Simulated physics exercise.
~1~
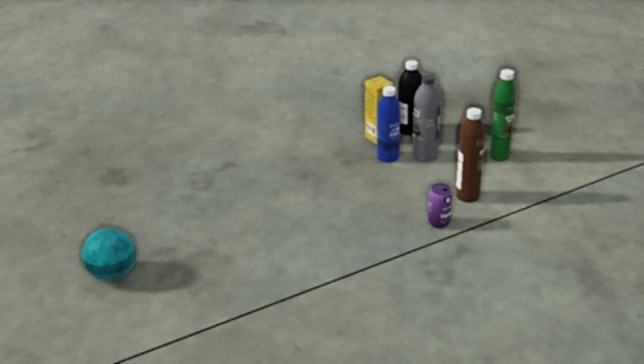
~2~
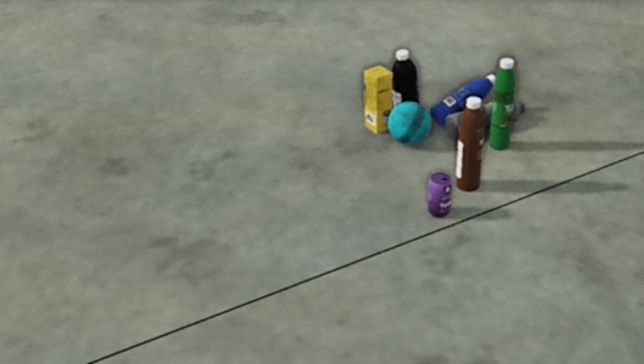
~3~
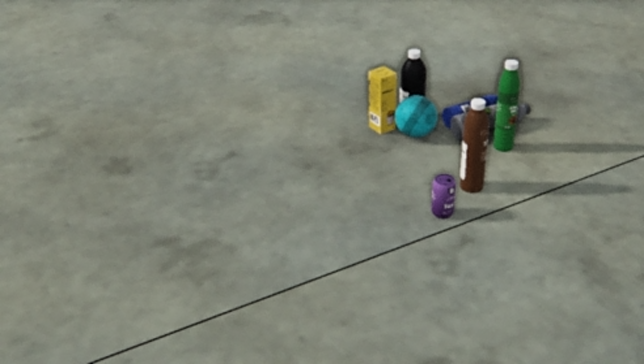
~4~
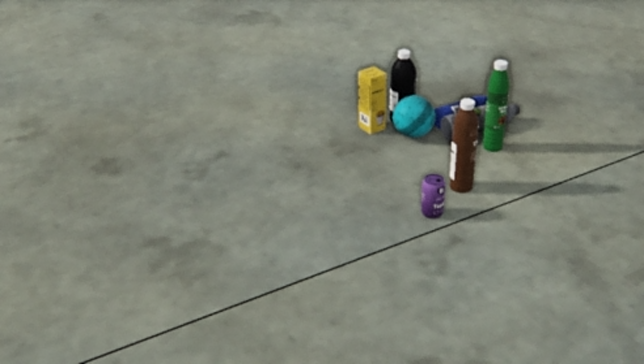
A yellow carton, a purple can and five bottles stood on a grey floor as a turquoise ball rolled in from the left. The blue and grey bottles toppled, and the ball ended up beside the carton while the others stayed upright.
